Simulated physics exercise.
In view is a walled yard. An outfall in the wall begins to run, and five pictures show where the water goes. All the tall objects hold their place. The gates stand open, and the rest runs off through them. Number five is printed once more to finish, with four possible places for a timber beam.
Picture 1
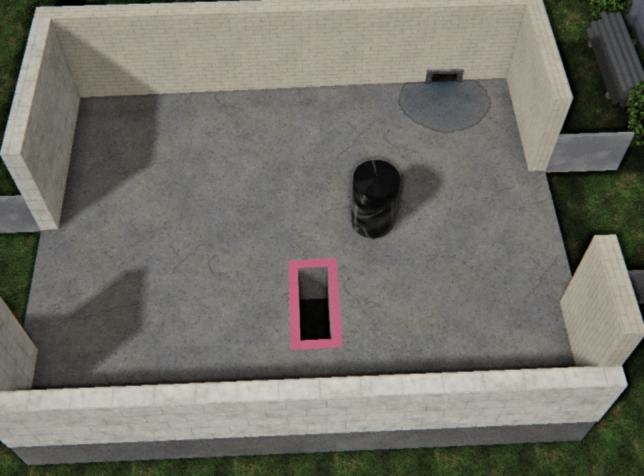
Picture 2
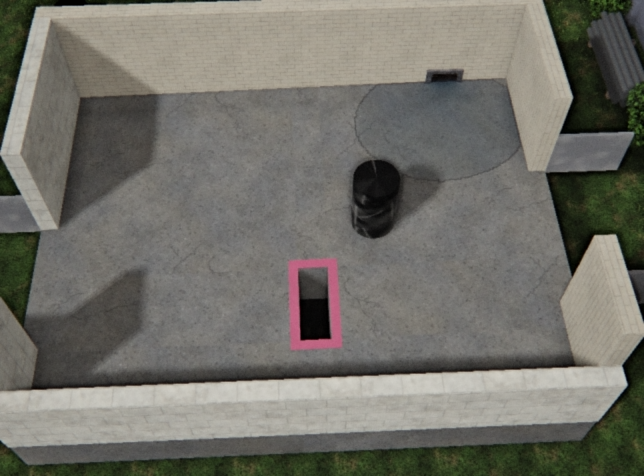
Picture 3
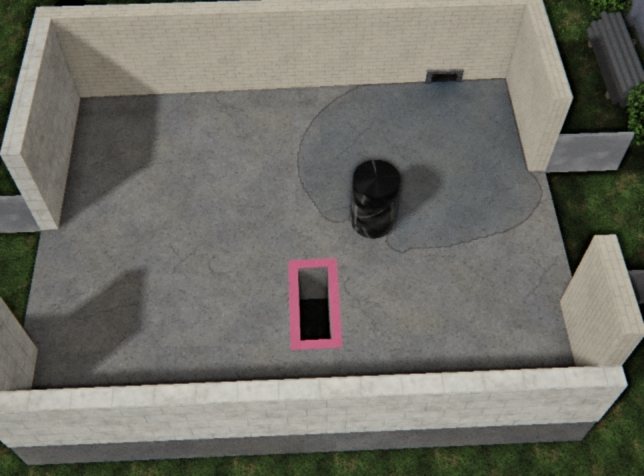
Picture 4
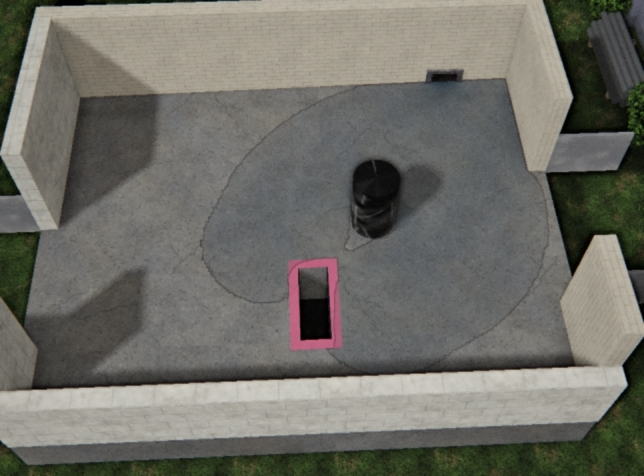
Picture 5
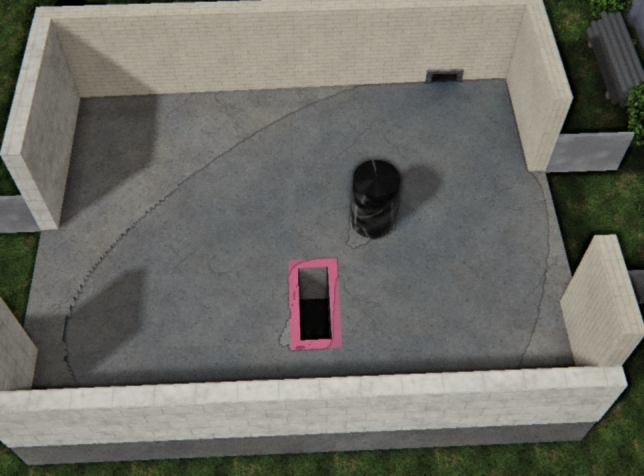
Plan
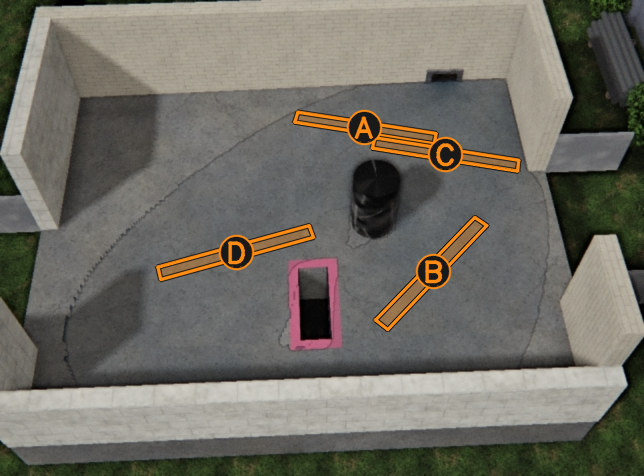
Water spread from an outlet in the back wall across a walled yard's grey floor, passing around a black barrel-like object, then reached the pink-edged opening and covered much of the ground toward the left.
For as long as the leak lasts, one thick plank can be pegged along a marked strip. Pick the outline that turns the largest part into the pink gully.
The best position is B.
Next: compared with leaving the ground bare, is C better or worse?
Position C is worse.
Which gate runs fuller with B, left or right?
The left one.
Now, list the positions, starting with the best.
Best to worst: B, D, A, C.
In orange, A from (296, 117) to (435, 138); B from (381, 324) to (480, 221); C from (373, 142) to (518, 165); D from (159, 273) to (311, 231).
With A, about 13 % of the stream goes into the pink gully, about 86 % out by the gates.
With B, about 35 % of the stream goes into the pink gully, about 65 % out by the gates.
With C, about 2 % of the stream goes into the pink gully, about 97 % out by the gates.
With D, about 19 % of the stream goes into the pink gully, about 80 % out by the gates.
